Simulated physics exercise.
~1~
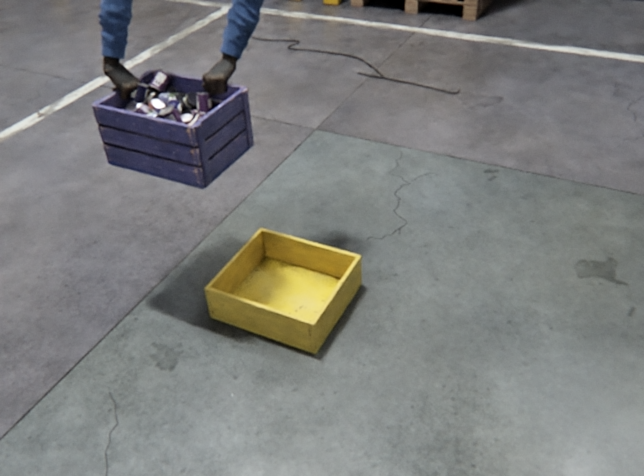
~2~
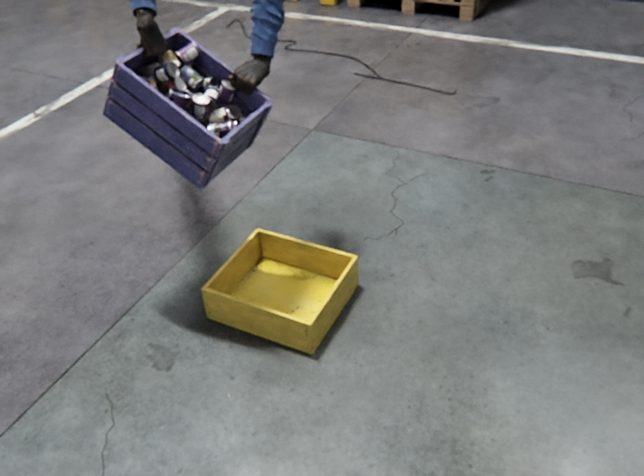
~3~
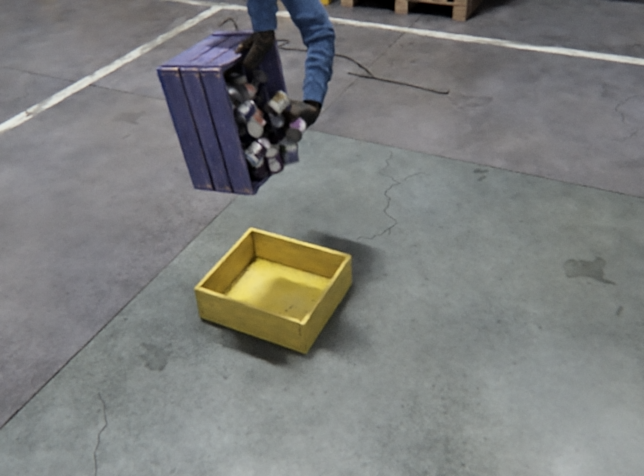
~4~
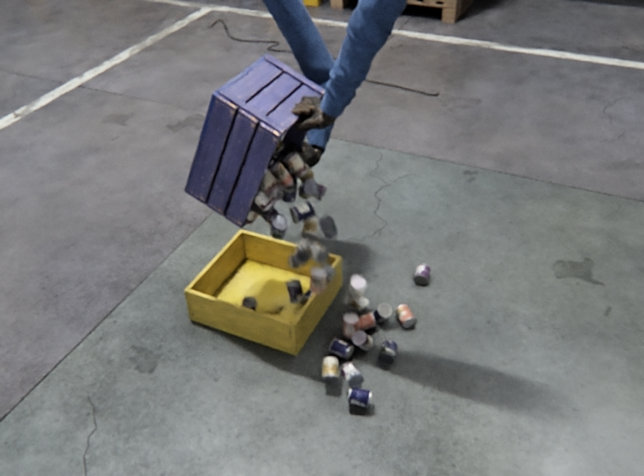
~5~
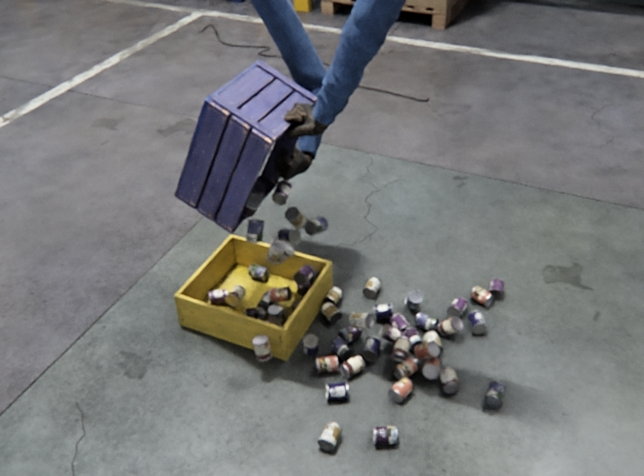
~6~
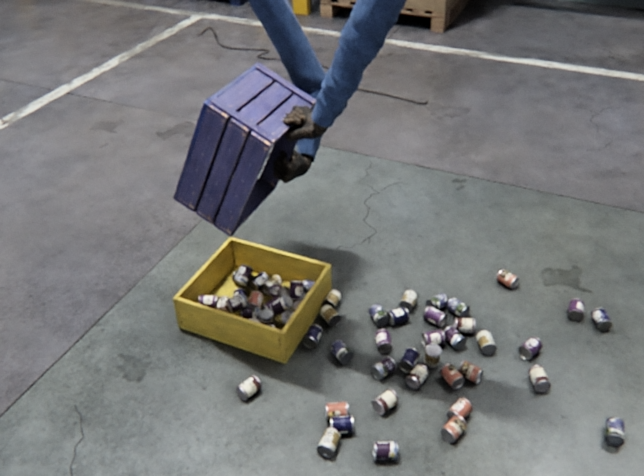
The video shows gloved hands lifting a blue-purple wooden crate of small tins and tipping it over a yellow box on a concrete floor. The tins tumble out, some landing in the box but more scattering across the floor to the right, and the emptied crate stays held upturned.
